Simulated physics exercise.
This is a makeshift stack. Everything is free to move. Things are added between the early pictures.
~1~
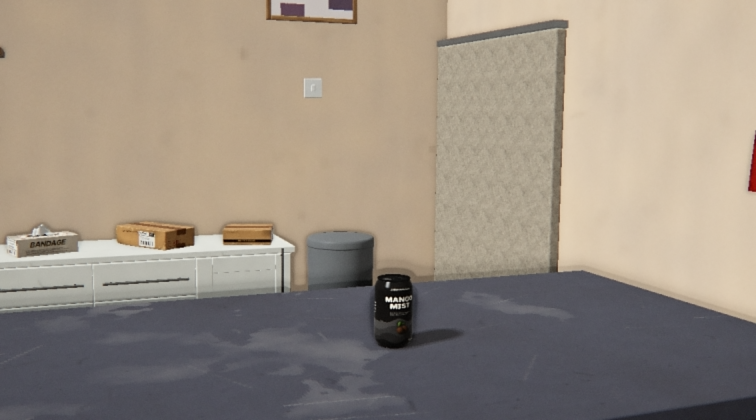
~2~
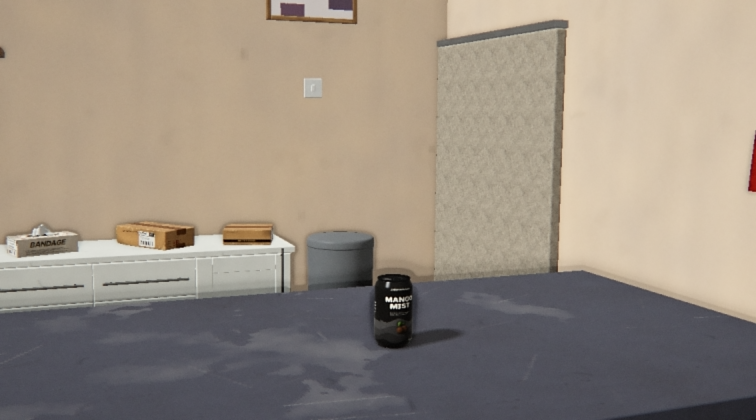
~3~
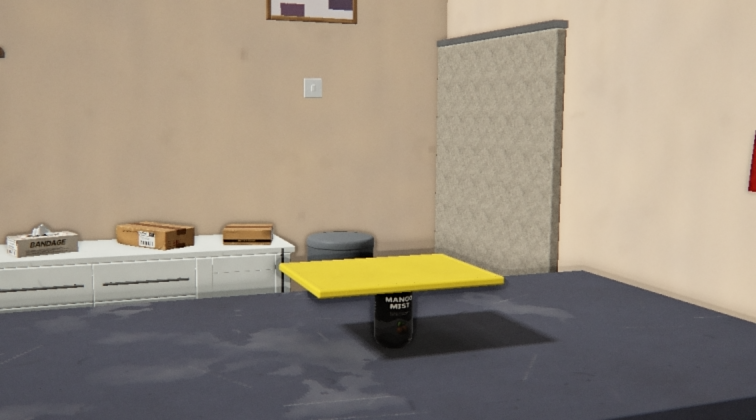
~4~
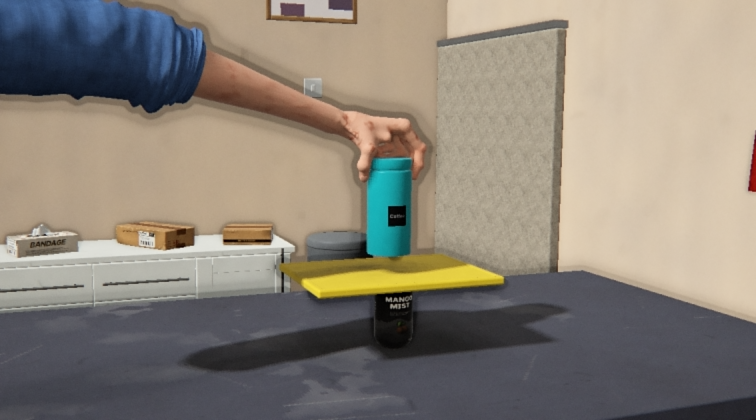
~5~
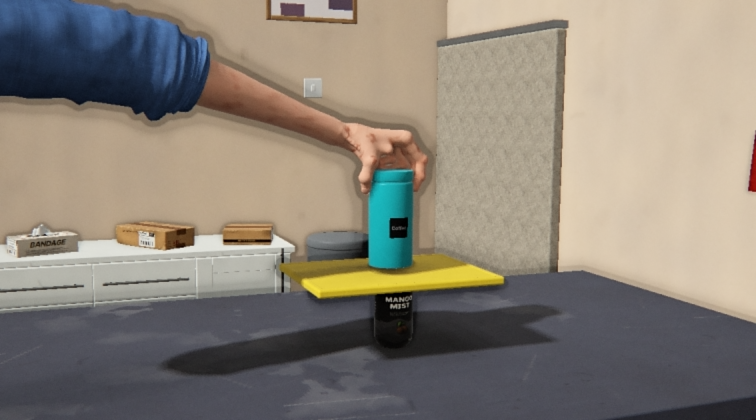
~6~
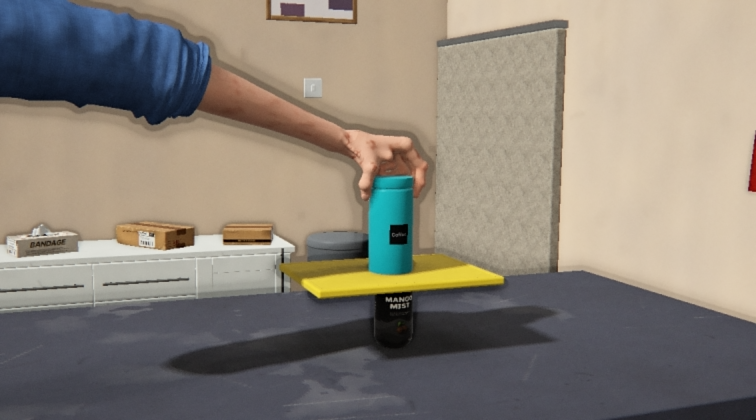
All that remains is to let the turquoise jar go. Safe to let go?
It holds.
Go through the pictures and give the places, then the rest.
The last thing is not in view yet; black can (394, 311), in the first picture.
The last thing is not in view yet; black can (394, 311), in the second picture.
The last thing is not in view yet; black can (394, 311), in the third picture.
On its way; turquoise jar (389, 206); black can (394, 311), in the fourth picture.
On its way; turquoise jar (391, 218); black can (394, 311), in the fifth picture.
Set down, still held; turquoise jar (391, 224); black can (394, 311), in the sixth picture.
Then, 0.30 s on from there, no change.
Then, 1.00 s on from there, turquoise jar resting near (391, 225).
In the end, all 3 unmoved. At the end, from the last picture's camera, turquoise jar near (391, 225). The stack stays up.
